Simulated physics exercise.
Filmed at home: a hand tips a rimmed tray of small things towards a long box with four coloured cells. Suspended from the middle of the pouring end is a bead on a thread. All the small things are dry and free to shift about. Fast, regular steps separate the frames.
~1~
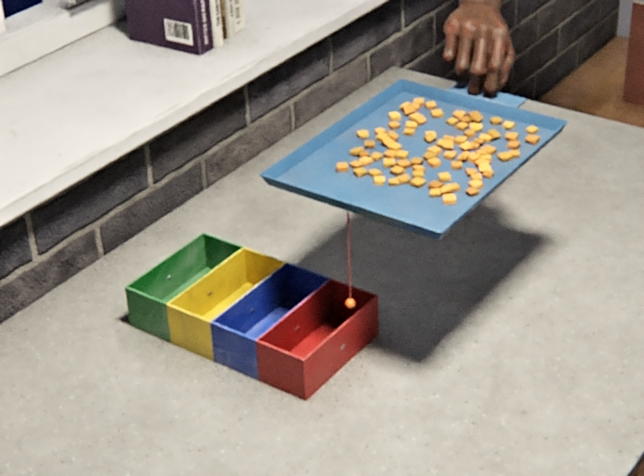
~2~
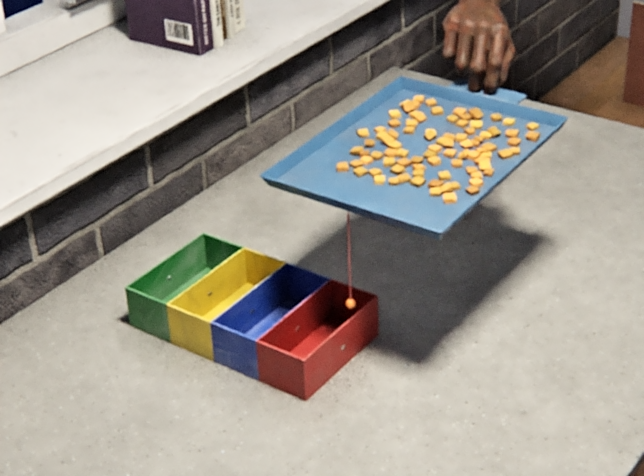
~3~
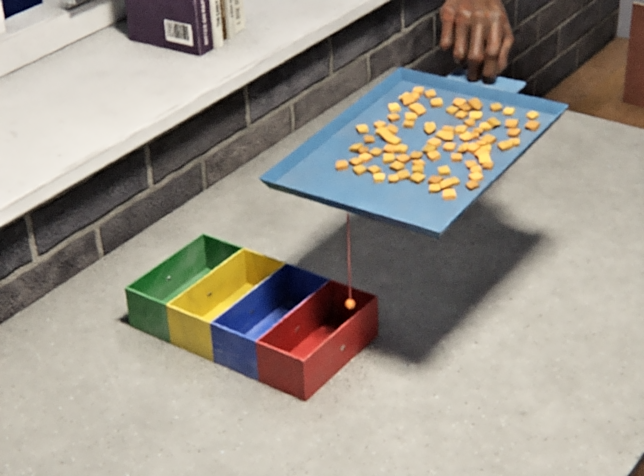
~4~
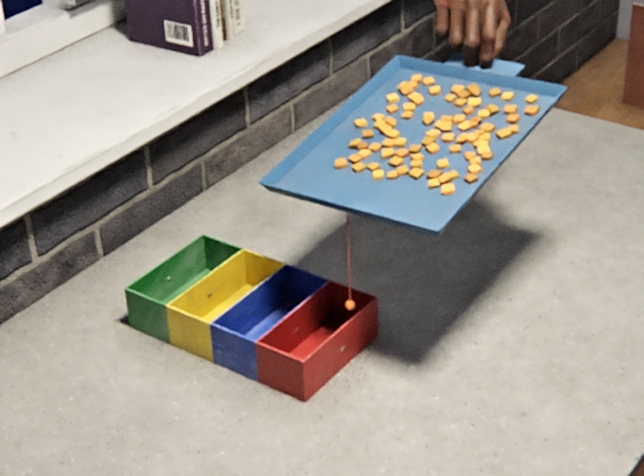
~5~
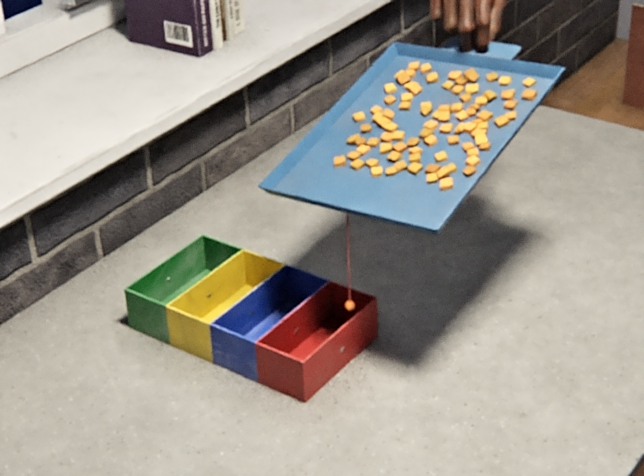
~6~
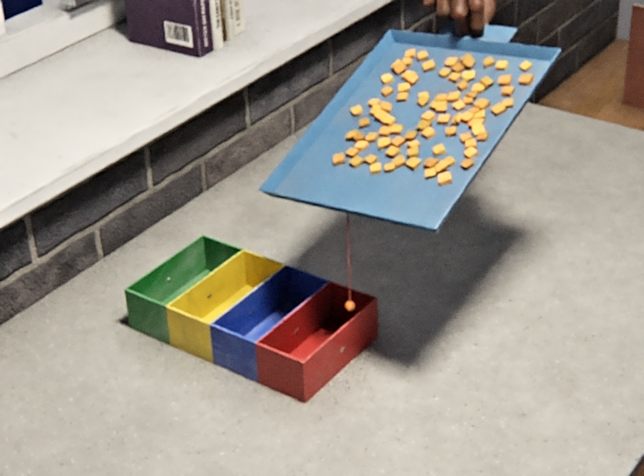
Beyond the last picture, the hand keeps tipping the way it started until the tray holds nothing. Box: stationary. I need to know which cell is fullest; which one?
That is the blue cell.
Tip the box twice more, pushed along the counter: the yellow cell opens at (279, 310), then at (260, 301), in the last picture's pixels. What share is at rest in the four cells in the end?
First some 100, then 100 per cent.
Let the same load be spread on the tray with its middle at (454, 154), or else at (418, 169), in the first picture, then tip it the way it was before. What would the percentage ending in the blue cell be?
It would be about 50 per cent for the first and about 50 per cent for the second.
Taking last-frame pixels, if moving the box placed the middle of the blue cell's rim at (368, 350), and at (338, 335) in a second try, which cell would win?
First: Green. Second: The cell in green.
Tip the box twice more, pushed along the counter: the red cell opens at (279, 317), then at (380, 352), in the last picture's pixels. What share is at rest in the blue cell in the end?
Roughly 50% on the first try and 10% on the second.
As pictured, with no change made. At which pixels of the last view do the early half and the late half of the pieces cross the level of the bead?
Around (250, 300), followed by around (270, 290).
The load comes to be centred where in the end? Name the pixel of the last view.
About pixel (254, 348).
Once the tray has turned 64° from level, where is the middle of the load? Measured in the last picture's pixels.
Around (284, 218).
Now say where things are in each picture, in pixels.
Corners of the pouring end at (268, 173) and (438, 228), level; middle of the load at (435, 151), cereal squares; bead on its thread at (350, 303); green cell at (148, 311); yellow cell at (190, 328); blue cell at (235, 347); red cell at (281, 366), in the first frame.
Corners of the pouring end at (268, 174) and (438, 227), level; middle of the load at (435, 149), in the second frame.
Corners of the pouring end at (267, 176) and (437, 226), tipped barely, lowest at the left corner; middle of the load at (434, 143), in the third frame.
Corners of the pouring end at (267, 180) and (436, 225), tipped a little, lowest at the left corner; middle of the load at (433, 135), in the fourth frame.
Corners of the pouring end at (266, 183) and (434, 224), tipped a little, lowest at the left corner; middle of the load at (431, 126), in the fifth frame.
Corners of the pouring end at (267, 186) and (433, 223), tipped clearly, lowest at the left corner; middle of the load at (429, 117); green cell at (148, 313); yellow cell at (190, 331); blue cell at (234, 349); red cell at (281, 368), in the sixth frame.
Soon after the last picture, tray tipped steeply; about half on the tray; a stray few in the blue cell; a stray few in the yellow cell; a stray few in the red cell; about half falling or outside the box.
A little later, tray tipped past a quarter turn; about two thirds in the blue cell; about a quarter in the yellow cell; a small part in the red cell; a stray few falling or outside the box.
Later still, tray tipped past a quarter turn; about two thirds in the blue cell; about a quarter in the yellow cell; a small part in the red cell; a stray few falling or outside the box.
At rest, tray tipped past a quarter turn; about two thirds in the blue cell; about a quarter in the yellow cell; a small part in the red cell; none in the green cell; a stray few outside the box.
